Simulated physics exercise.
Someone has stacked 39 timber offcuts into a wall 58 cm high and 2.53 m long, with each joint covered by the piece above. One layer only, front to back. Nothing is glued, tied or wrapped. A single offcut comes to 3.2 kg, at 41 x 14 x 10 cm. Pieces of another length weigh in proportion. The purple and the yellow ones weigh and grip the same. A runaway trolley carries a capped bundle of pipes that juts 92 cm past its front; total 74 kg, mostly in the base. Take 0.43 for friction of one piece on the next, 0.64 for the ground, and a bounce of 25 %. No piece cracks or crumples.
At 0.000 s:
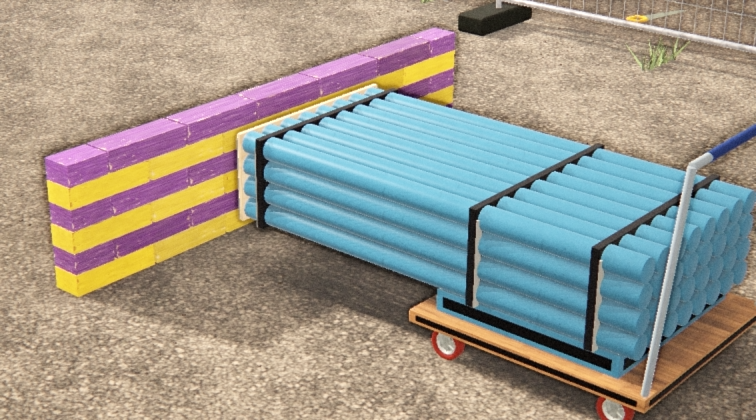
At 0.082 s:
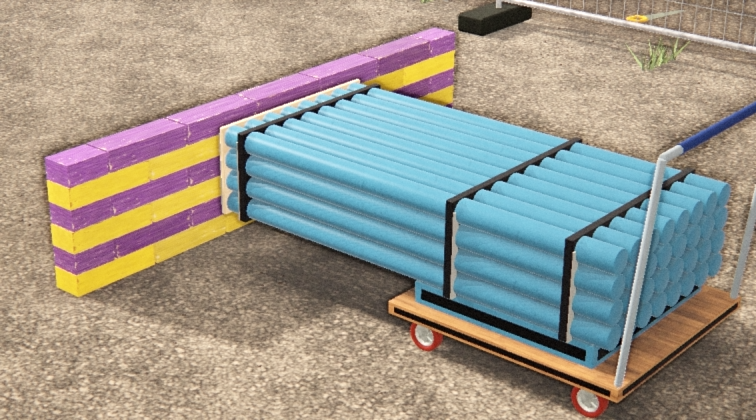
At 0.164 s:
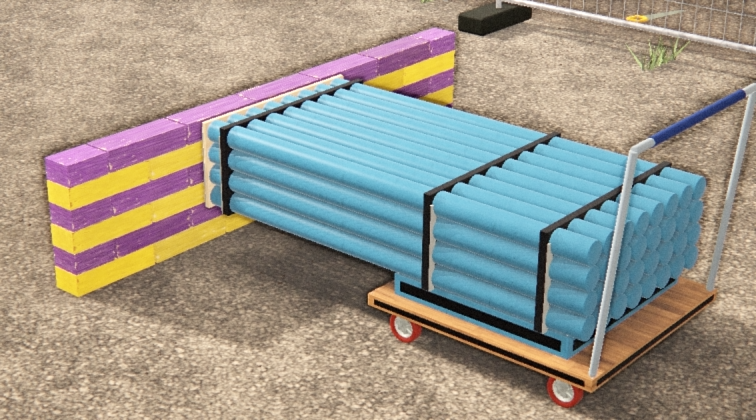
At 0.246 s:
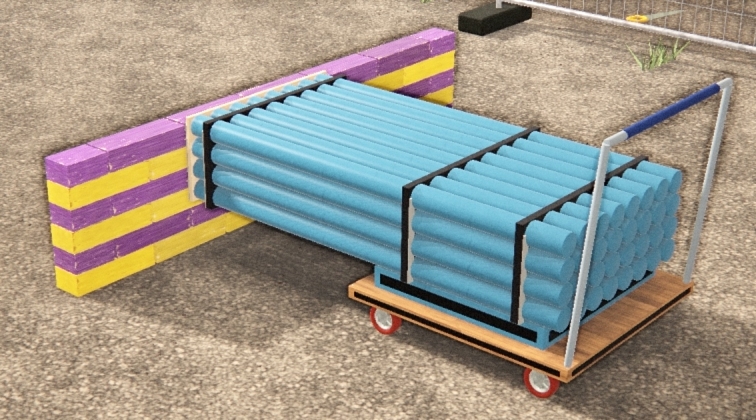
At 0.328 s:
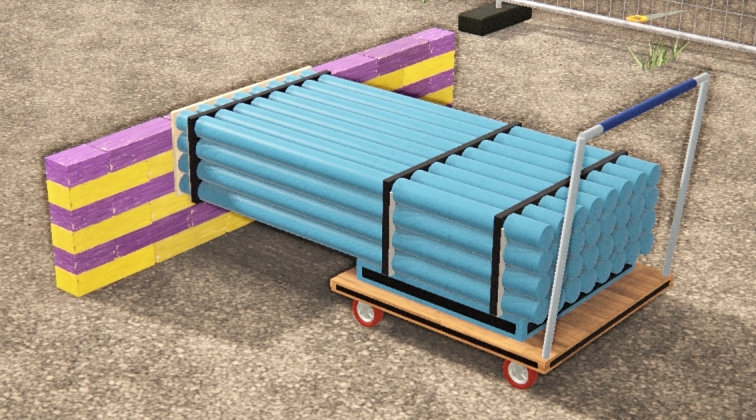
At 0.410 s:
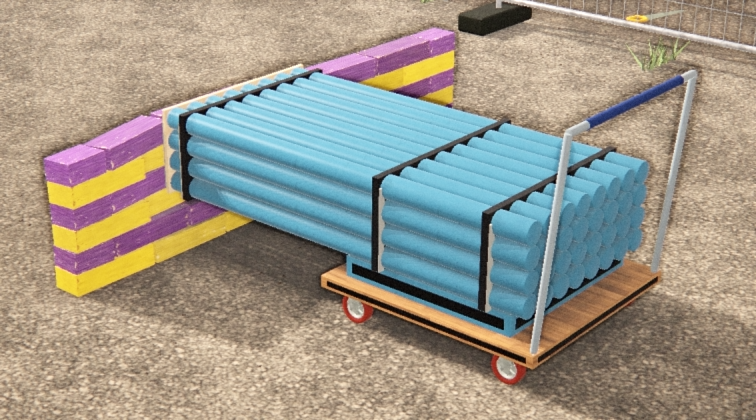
A trolley loaded with strapped blue tubes rolled leftward up to a purple and yellow striped wall, then pressed into it, shoving the blocks in the middle out of line.
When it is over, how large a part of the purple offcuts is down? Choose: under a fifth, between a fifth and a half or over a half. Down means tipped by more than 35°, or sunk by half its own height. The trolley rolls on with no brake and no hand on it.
More than a half of them.
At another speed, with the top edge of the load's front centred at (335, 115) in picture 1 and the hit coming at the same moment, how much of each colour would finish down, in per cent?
In that case yellow 50, purple 70 per cent.
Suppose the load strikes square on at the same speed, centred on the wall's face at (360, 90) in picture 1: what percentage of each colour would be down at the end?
Then yellow 40, purple 50 per cent.
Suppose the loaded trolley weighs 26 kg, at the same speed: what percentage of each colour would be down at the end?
Then yellow 0, purple 0 per cent.
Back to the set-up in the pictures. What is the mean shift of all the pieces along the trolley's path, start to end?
Some 30 cm on average.
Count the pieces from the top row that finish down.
6 from that row.
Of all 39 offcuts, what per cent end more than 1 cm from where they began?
65 per cent.
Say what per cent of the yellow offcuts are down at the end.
By colour: Yellow 60 per cent.
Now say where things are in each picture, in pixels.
In the first frame (places mark the middle of the side facing us), load (249, 163) 38 cm short of the wall; top purple offcut (444, 45); nothing disturbed.
In the second frame, load (231, 157) 28 cm short of the wall; top purple offcut (444, 45).
In the third frame, load (213, 152) 18 cm short of the wall; top purple offcut (444, 45).
In the fourth frame, load (197, 146) 8 cm short of the wall; top purple offcut (444, 45).
In the fifth frame, load (182, 141) 13 mm into the wall's line; top purple offcut (444, 45); 12 disturbed, none down.
In the sixth frame, load (173, 138) 6 cm into the wall's line; top purple offcut (443, 45); 18 disturbed, none down.
After 0.58 s, load 14 cm past the wall's line, still rolling; none of the 21 purple offcuts down (0 of 39 in all colours); top purple offcut unmoved; top yellow offcut leaning 16°.
After 0.80 s, load 21 cm past the wall's line, still rolling; 14 of the 21 purple offcuts down (24 of 39 in all colours); top purple offcut unmoved; top yellow offcut leaning 45°.
After 1.08 s, load 29 cm past the wall's line, still rolling; 14 of the 21 purple offcuts down (24 of 39 in all colours); top purple offcut unmoved; top yellow offcut on its side.
At rest (1.9 s), load 43 cm past the wall's line, still rolling; 14 of the 21 purple offcuts down (24 of 39 in all colours); top purple offcut unmoved; top yellow offcut upside down. That is 67 per cent. As the last picture would show them, middles, top purple offcut near (433, 43), top yellow offcut near (349, 125).
